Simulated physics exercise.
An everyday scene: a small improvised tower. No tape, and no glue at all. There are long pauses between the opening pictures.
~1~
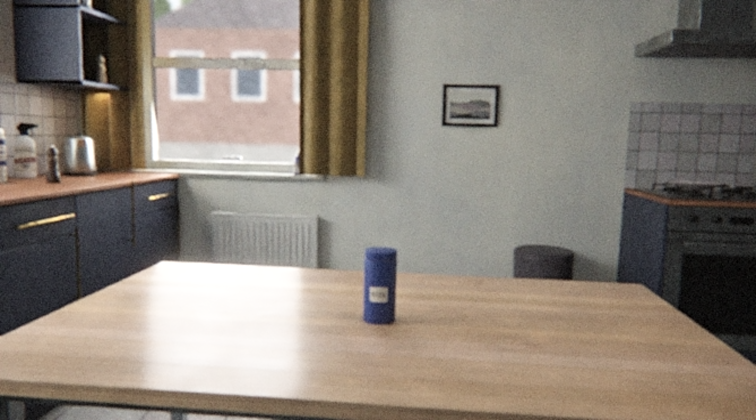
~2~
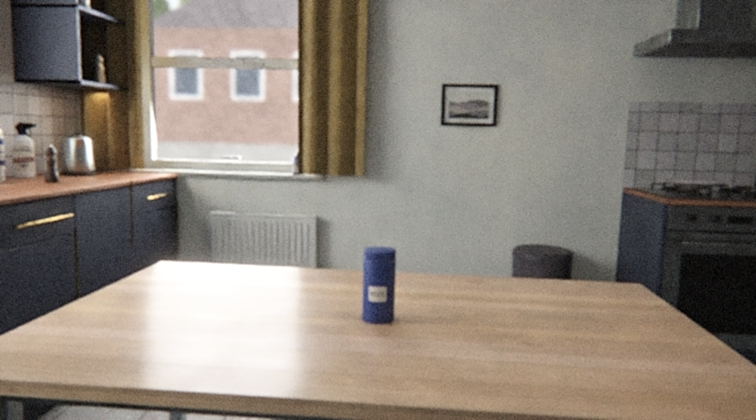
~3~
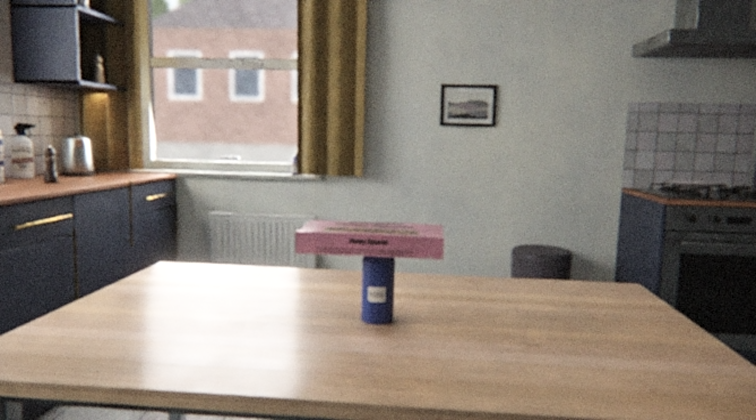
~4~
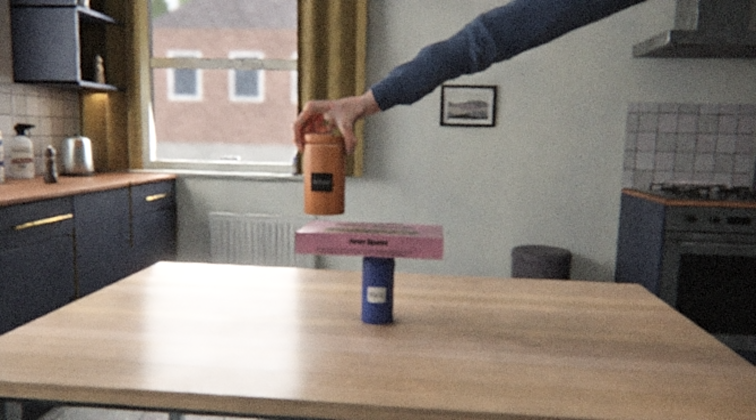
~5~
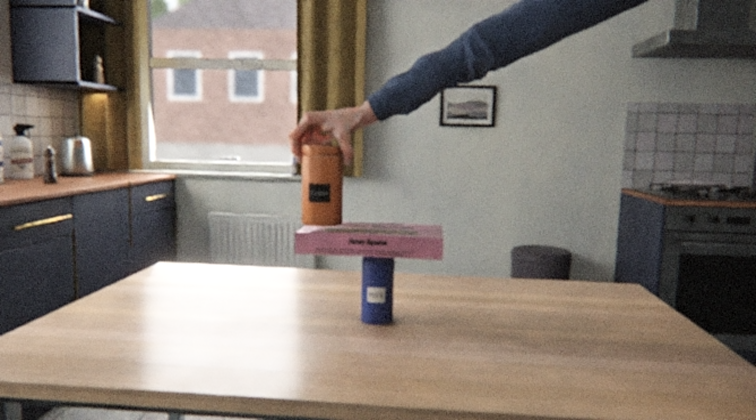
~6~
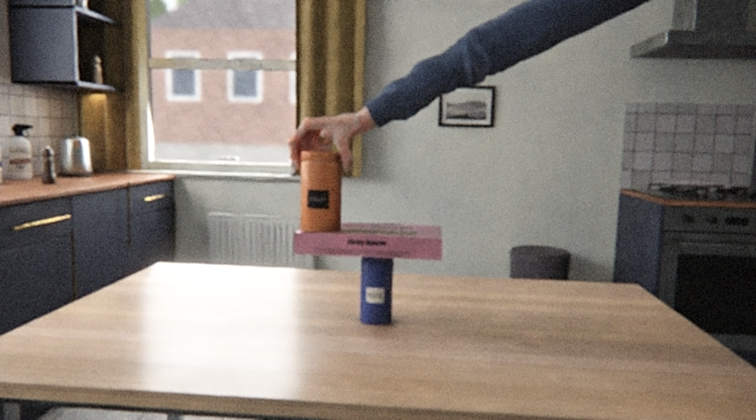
In the video, a blue canister stands on a wooden kitchen table, then a pink packet lies across its top. A hand reaches in from the right and lowers an orange jar onto the packet's left end, keeping hold of it.
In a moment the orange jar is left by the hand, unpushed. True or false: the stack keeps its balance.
False.
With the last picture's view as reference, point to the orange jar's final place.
Somewhere around (228, 311) in the last picture.
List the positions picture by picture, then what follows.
In the first picture, the last thing is not in view yet.
In the second picture, the last thing is not in view yet.
In the third picture, the last thing is not in view yet; pink packet (373, 238).
The fourth picture shows coming down; orange jar (325, 175); pink packet (373, 239).
The fifth picture shows coming down; orange jar (323, 185); pink packet (372, 239).
The sixth picture shows in place under the hand; orange jar (321, 191); pink packet (371, 239).
Then, 0.40 s later than the last frame, orange jar now fallen; pink packet tilted by 43°.
Then, 0.60 s later than the last frame, pink packet on its side.
Then, 1.10 s later than the last frame, pink packet now fallen.
When it is over, fallen, pink packet and orange jar; blue jar as before. End places, in pixels of the last picture, orange jar near (228, 311). The stack loses its balance.
